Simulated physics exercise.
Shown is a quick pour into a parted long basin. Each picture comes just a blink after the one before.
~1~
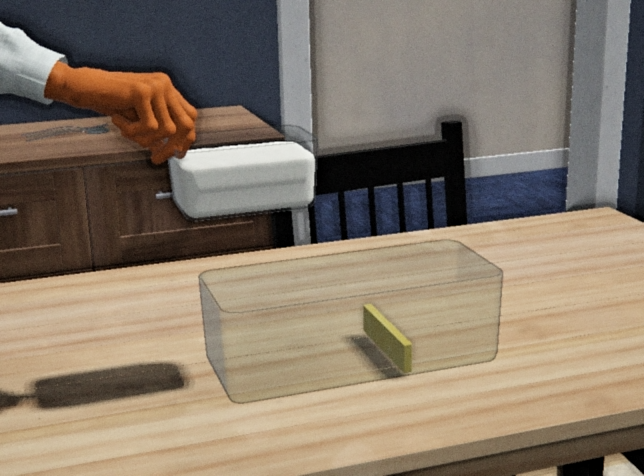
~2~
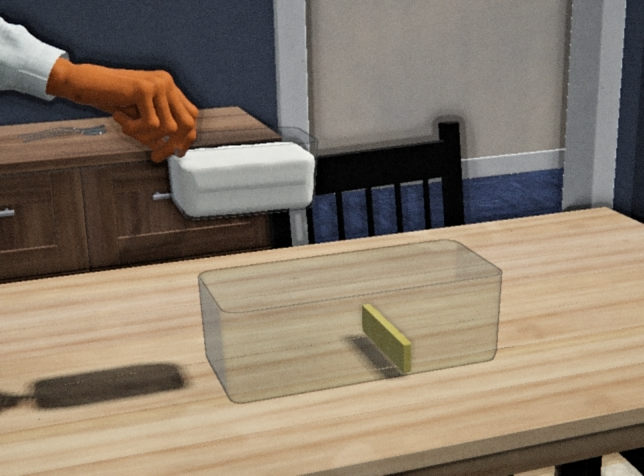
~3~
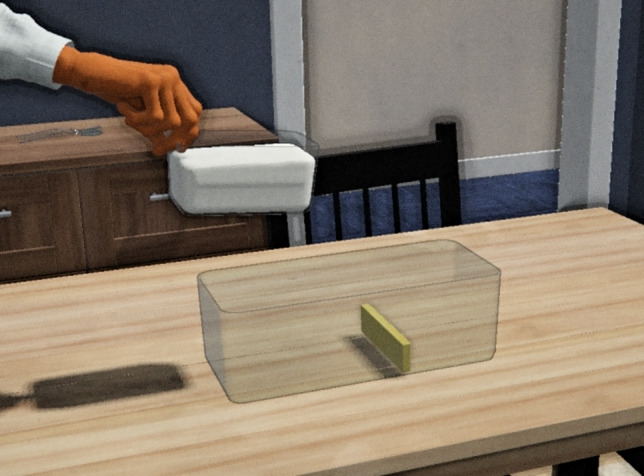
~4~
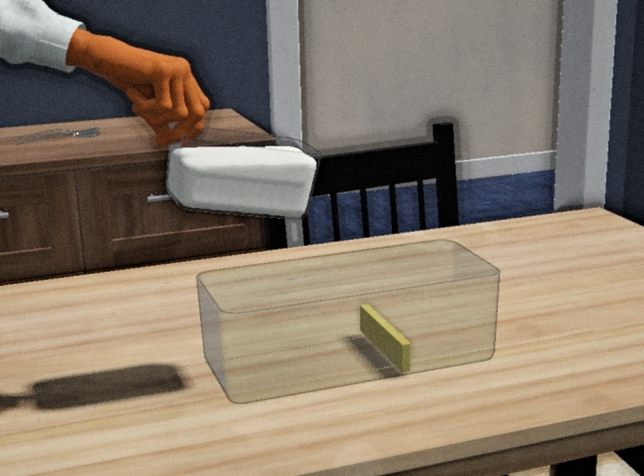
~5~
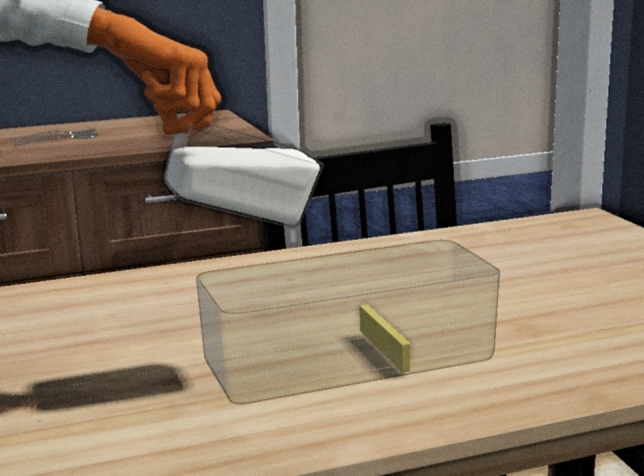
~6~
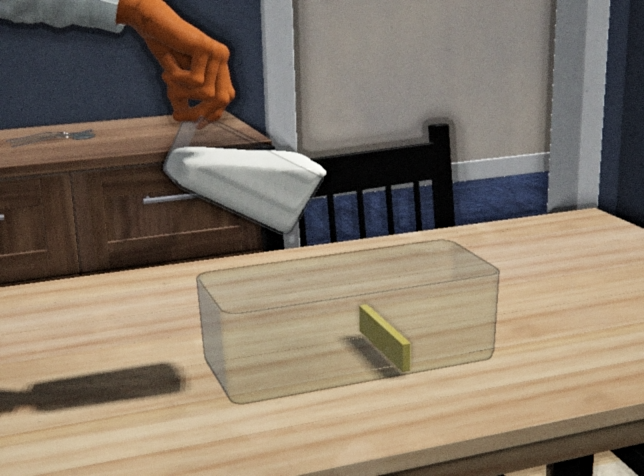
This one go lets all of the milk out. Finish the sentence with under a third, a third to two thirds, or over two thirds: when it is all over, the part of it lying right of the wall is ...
... under a third.
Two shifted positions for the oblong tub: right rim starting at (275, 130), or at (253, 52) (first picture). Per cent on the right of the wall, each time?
Close to 15 % for the first start and close to 15 % for the second.
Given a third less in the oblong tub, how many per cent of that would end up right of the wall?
About 10 in a hundred.
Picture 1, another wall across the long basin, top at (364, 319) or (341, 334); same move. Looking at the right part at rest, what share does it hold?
About 35 per cent, then about 65 per cent.
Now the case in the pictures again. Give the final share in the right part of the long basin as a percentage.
That works out to roughly 15 percent.
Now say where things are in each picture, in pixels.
In the first picture, tilt 0°; pouring edge (308, 134); surface from (174, 160) to (305, 148); the long basin's rim runs from (210, 294) to (480, 257); the wall's top is at (386, 325).
In the second picture, tilt 1°; pouring edge (308, 136); surface from (174, 160) to (304, 148).
In the third picture, tilt 5°; pouring edge (309, 140); surface from (174, 159) to (305, 150).
In the fourth picture, tilt 12°; pouring edge (311, 149); surface from (175, 158) to (306, 153).
In the fifth picture, tilt 21°; pouring edge (313, 160); surface from (175, 158) to (310, 155).
In the sixth picture, tilt 31°; pouring edge (313, 172); surface from (176, 156) to (310, 165); 3 per cent is over the edge.
A moment on, the oblong tub is tipped on its side and 27 per cent is still to pour, 27 is left of the wall and 0 right of it.
Next, the oblong tub is tipped on its side and 7 per cent is still to pour, 83 is left of the wall and 5 right of it.
Then the oblong tub is tipped on its side and 2 per cent is still to pour, 76 is left of the wall and 12 right of it.
Later the oblong tub is tipped on its side and 0 per cent is still to pour, 79 is left of the wall and 13 right of it.
Finally, 80 per cent lies left of the wall, 14 right of it and 7 outside.
